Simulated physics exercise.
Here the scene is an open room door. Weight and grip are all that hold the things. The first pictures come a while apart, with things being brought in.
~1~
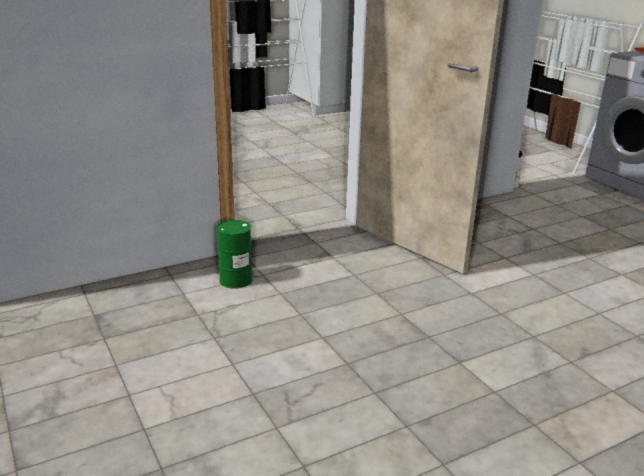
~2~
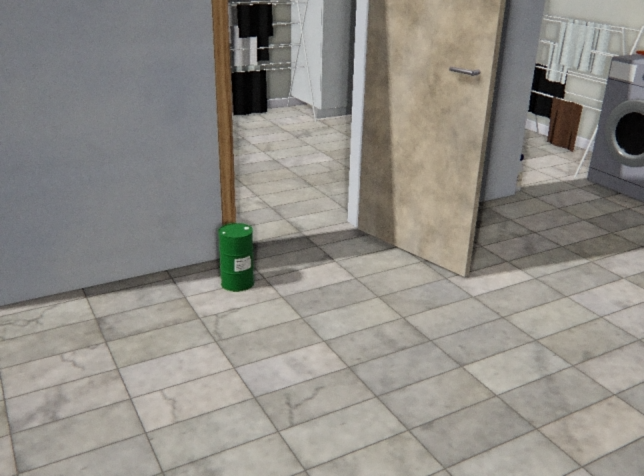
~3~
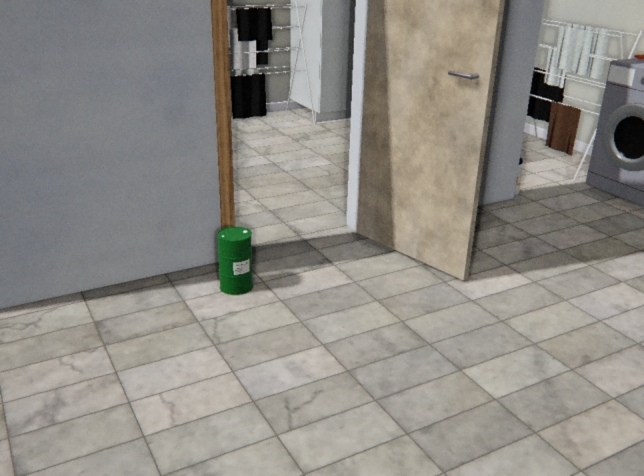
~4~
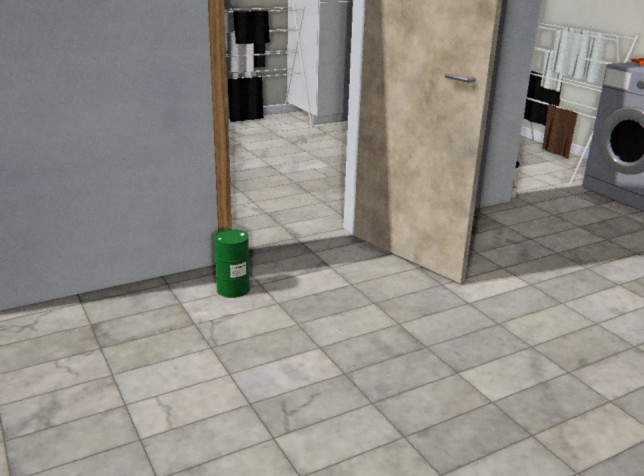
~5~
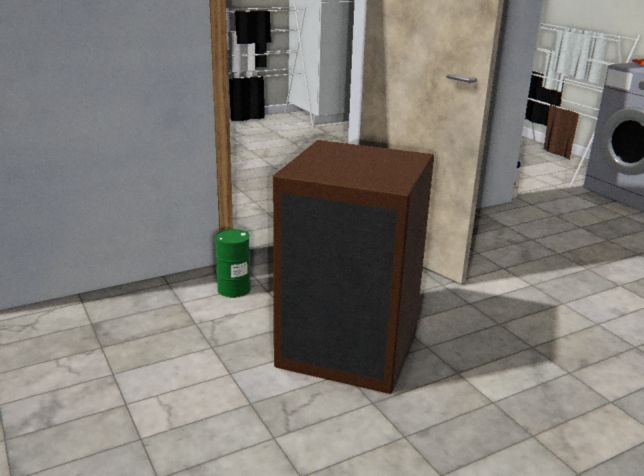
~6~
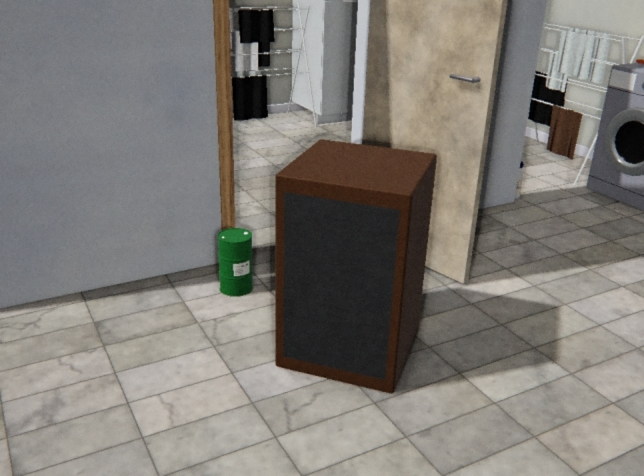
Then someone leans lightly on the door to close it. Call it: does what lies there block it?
No.
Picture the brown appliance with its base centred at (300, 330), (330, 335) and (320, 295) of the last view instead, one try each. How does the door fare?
Door, in order of tries: Fully closed, fully closed, obstructed.
Then, 0.80 s past the last view, door at 71°.
Then, 1.30 s past the last view, door at 35°.
Finally, door at 0°; both still in place. Final places as the last picture's camera would see them, brown appliance near (355, 262).
